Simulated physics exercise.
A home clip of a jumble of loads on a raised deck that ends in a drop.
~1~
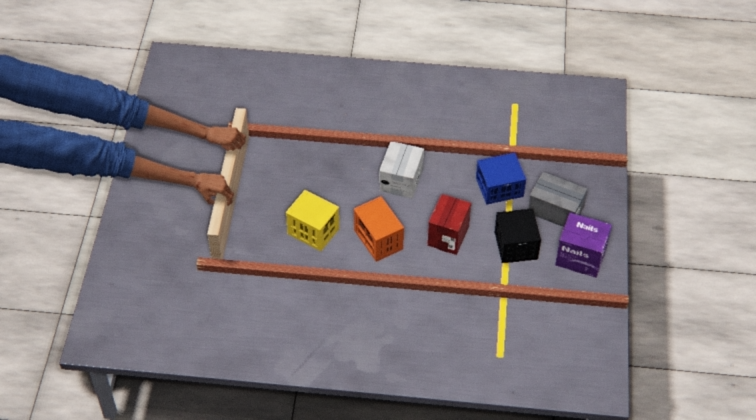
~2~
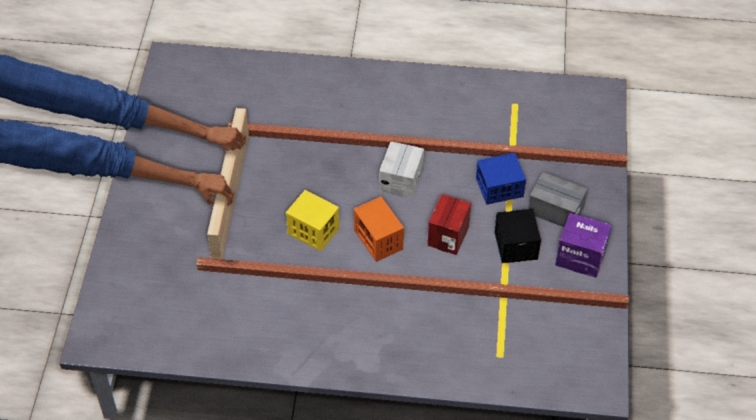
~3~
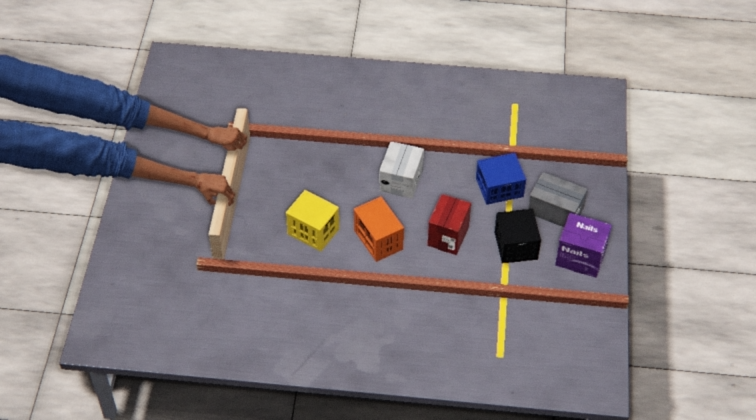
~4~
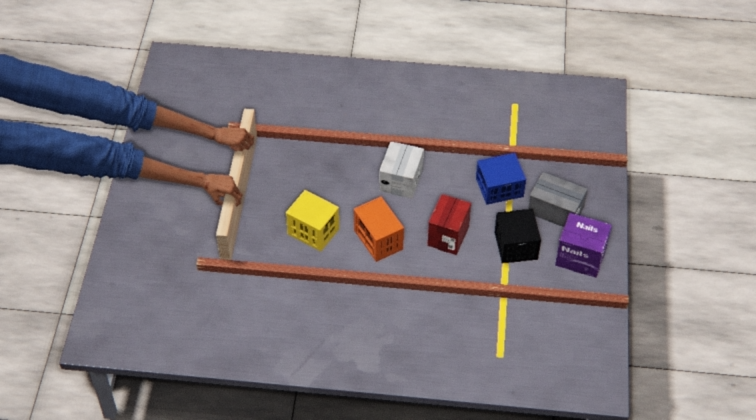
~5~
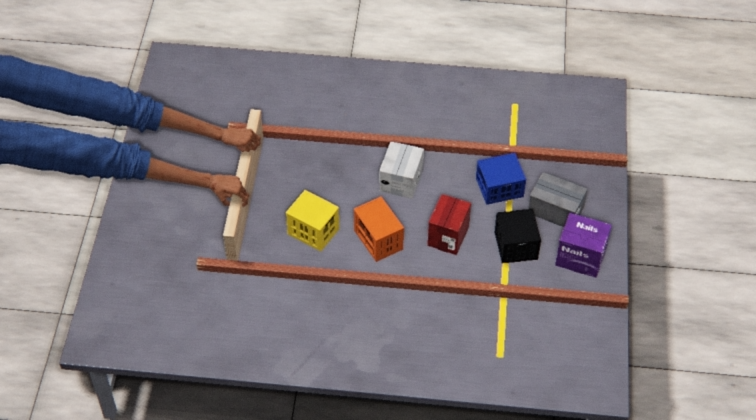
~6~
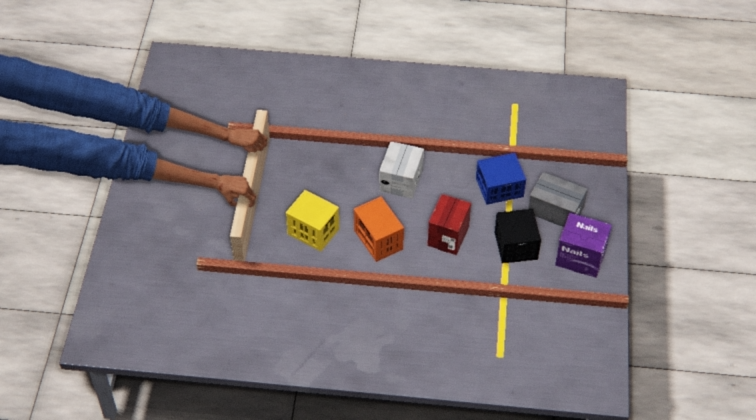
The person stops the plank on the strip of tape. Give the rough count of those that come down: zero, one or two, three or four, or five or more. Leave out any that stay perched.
Outcome: The number that fall off is one or two.
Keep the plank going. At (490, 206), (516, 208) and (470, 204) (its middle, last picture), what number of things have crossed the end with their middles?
The counts: 1, 2 and 1.
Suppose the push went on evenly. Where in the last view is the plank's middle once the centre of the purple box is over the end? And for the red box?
Near (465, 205) and (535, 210).
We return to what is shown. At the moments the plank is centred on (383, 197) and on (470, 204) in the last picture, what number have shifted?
4 and 8.
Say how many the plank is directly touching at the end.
That makes 2.
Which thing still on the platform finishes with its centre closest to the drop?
That is the grey parcel.
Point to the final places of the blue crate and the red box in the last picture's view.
First (566, 188), then (597, 235).
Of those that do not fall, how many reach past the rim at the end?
The number is 1.
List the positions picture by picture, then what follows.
The first picture shows purple box (583, 245); grey parcel (557, 201); black crate (517, 236); plank (229, 184); tape (508, 222).
The second picture shows grey parcel (557, 201); red box (449, 225).
The third picture shows black crate (517, 236); plank (231, 184).
The fourth picture shows purple box (583, 245); orange crate (379, 229).
The fifth picture shows grey parcel (557, 201); blue crate (501, 179).
The sixth picture shows purple box (583, 245); grey parcel (557, 201); black crate (517, 236); plank (251, 186); tape (508, 222).
Soon after, none off yet; purple box at rest near (583, 245); grey parcel at rest near (557, 201); black crate at rest near (517, 236).
By the end, the number that fall off is one or two; fallen, black crate and purple box.
